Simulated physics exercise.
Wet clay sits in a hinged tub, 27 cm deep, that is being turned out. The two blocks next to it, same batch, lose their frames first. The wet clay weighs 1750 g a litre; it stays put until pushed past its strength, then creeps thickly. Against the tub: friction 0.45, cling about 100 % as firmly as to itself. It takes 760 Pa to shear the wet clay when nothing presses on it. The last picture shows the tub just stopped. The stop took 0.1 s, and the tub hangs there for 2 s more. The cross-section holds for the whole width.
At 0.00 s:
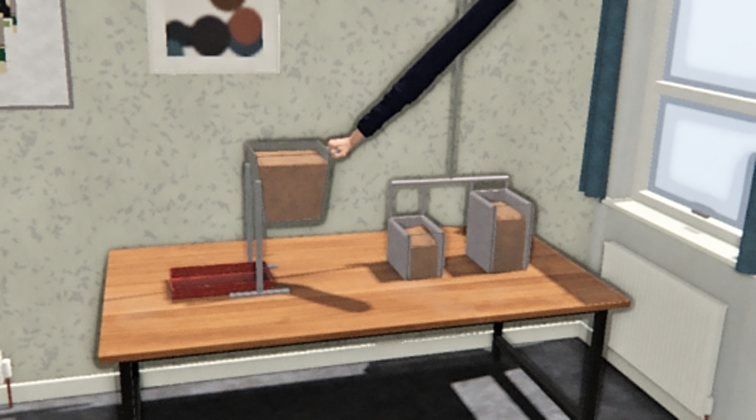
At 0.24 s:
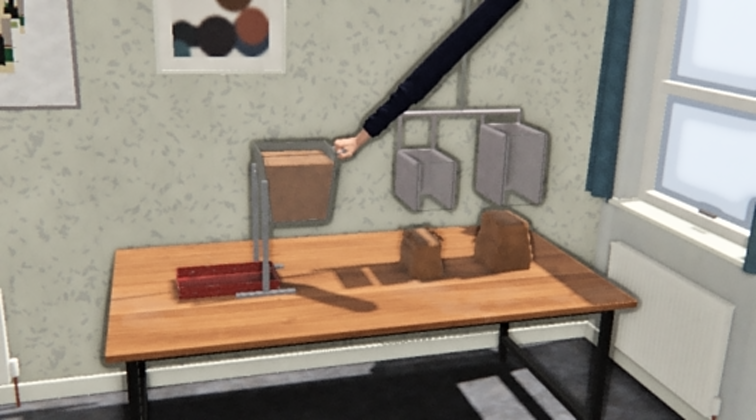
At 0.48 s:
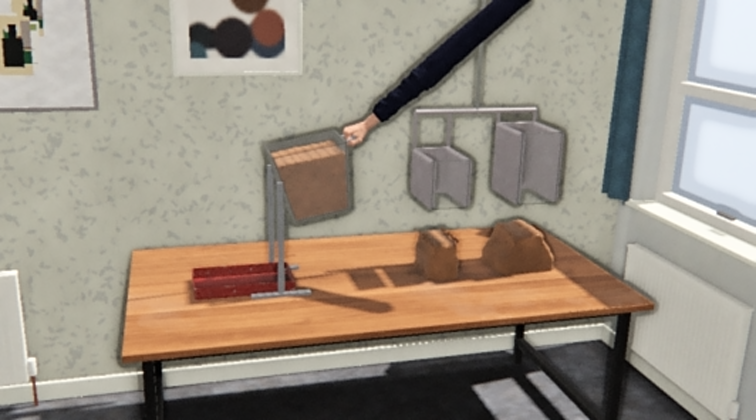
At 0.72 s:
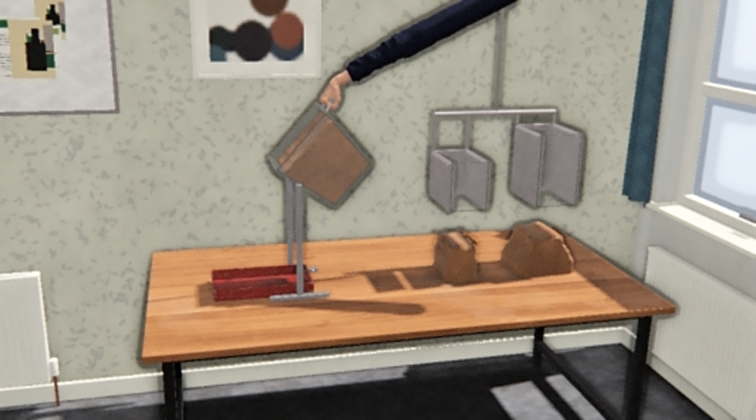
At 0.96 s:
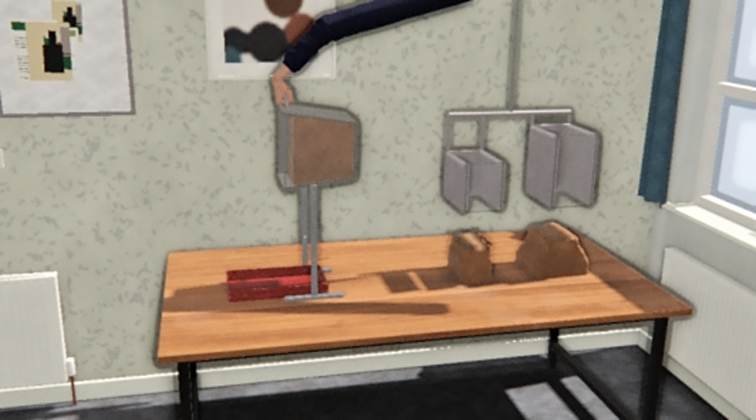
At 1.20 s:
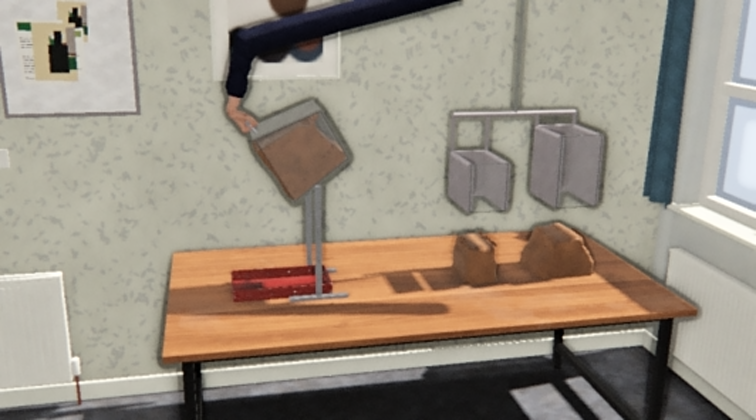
A dark-sleeved arm grips a grey tub of brown clay on a stand above a wooden table, seen from the front and slightly above in a pale-walled room with a window at right. A red tray sits at left, and two grey moulds lift off brown blocks, which slump slightly. The hand swings the tub over leftward as the view drifts right, then left.
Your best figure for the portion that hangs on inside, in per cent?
About 0 %.
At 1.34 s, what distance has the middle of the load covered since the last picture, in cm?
Some 14 cm.
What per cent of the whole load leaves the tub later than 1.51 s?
Some 10 per cent.
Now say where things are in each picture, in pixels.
In the first frame, handle-side rim at (329, 153), tilt 0 degrees; top of the wet clay at (265, 164); blocks stand 17 cm, 26 cm (left to right).
In the second frame, handle-side rim at (336, 153), tilt 0 degrees; top of the wet clay at (272, 164); blocks stand 17 cm, 22 cm (left to right).
In the third frame, handle-side rim at (345, 142), tilt 11 degrees; top of the wet clay at (340, 153); blocks stand 16 cm, 18 cm (left to right).
In the fourth frame, handle-side rim at (325, 113), tilt 49 degrees; top of the wet clay at (331, 123); blocks stand 16 cm, 18 cm (left to right).
In the fifth frame, handle-side rim at (285, 115), tilt 89 degrees; top of the wet clay at (300, 118); blocks stand 16 cm, 18 cm (left to right).
In the sixth frame, handle-side rim at (254, 141), tilt 120 degrees; top of the wet clay at (317, 116); blocks stand 16 cm, 18 cm (left to right).
After 1.34 s, the tub is at 120 degrees and holds 49 %.
After 1.51 s, the tub is at 120 degrees and holds 10 %.
After 1.68 s, the tub is at 120 degrees and holds 0 %.
After 1.85 s, the tub is at 120 degrees and holds 0 %.
After 3.20 s, at the end, the tub is at 120 degrees and holds 0 %.
